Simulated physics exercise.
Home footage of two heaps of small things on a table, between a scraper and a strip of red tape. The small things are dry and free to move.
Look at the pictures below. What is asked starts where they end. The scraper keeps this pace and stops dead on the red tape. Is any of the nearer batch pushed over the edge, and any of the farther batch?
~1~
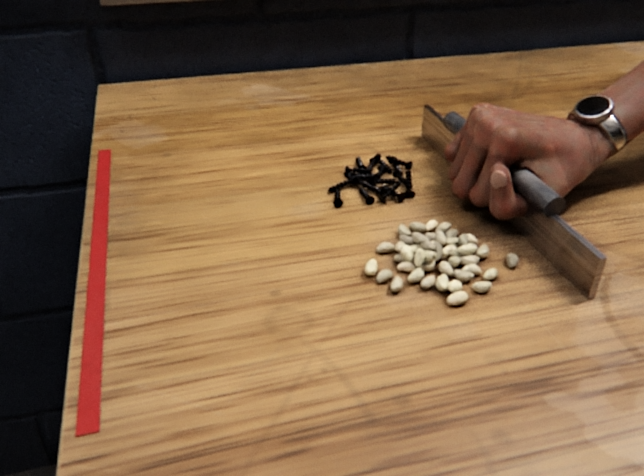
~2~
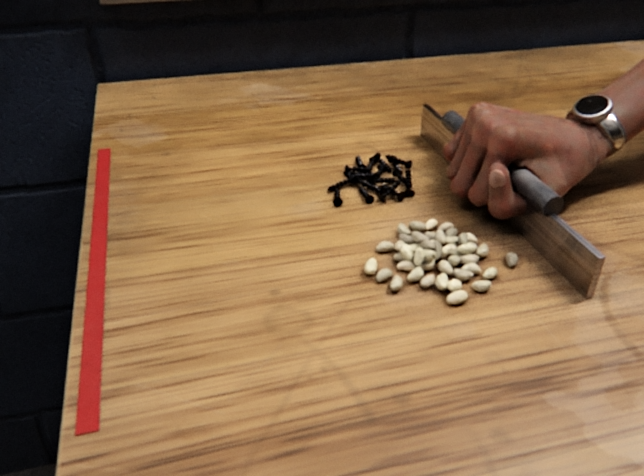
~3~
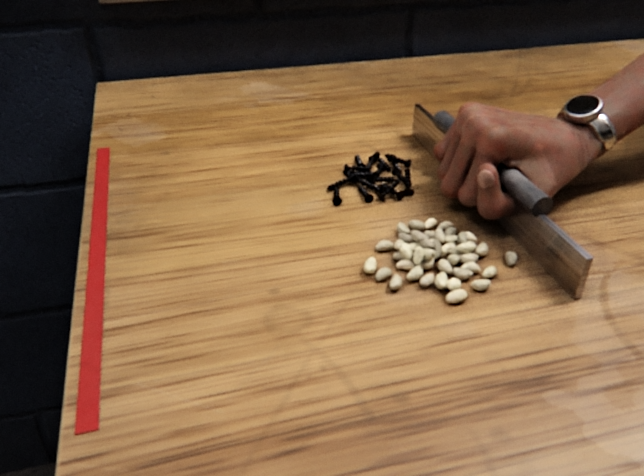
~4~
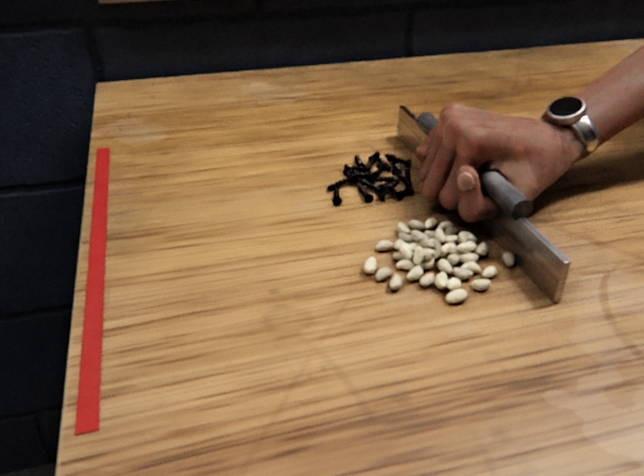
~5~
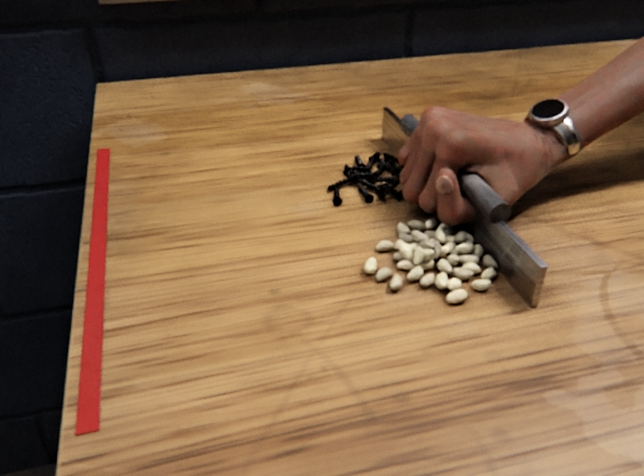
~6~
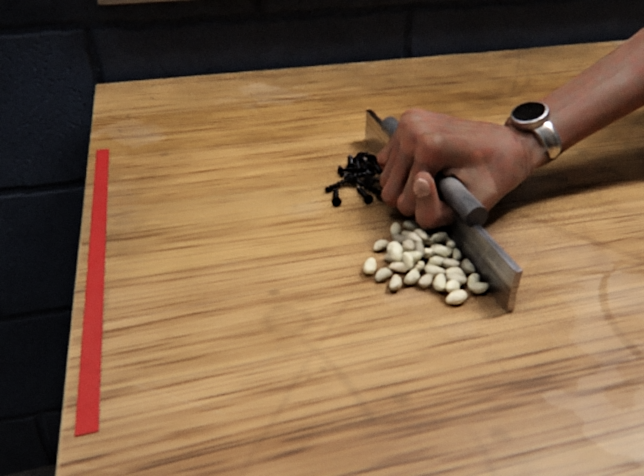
Nearer batch - some pushed over; farther batch - some pushed over.
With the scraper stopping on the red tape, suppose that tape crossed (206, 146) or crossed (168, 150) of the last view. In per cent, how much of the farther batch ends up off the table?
The first line leaves 0 in a hundred off the table, the second 0 in a hundred.
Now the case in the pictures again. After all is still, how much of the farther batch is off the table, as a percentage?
About 100 %.
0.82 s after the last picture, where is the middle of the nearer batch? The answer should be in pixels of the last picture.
(253, 283) or thereabouts.
Then, 0.82 s later than the last frame, scraper still moving, near (260, 193); nearer batch all on the table, its front near (214, 304); farther batch all on the table, its front near (215, 201).
Then, 1.67 s later than the last frame, scraper stopped at the red tape; nearer batch the larger part over the edge; farther batch roughly two thirds over the edge.
Then, 1.95 s later than the last frame, scraper stopped at the red tape; nearer batch almost all over the edge; farther batch every one over the edge.
When it is over, scraper stopped at the red tape; nearer batch almost all over the edge; farther batch every one over the edge.
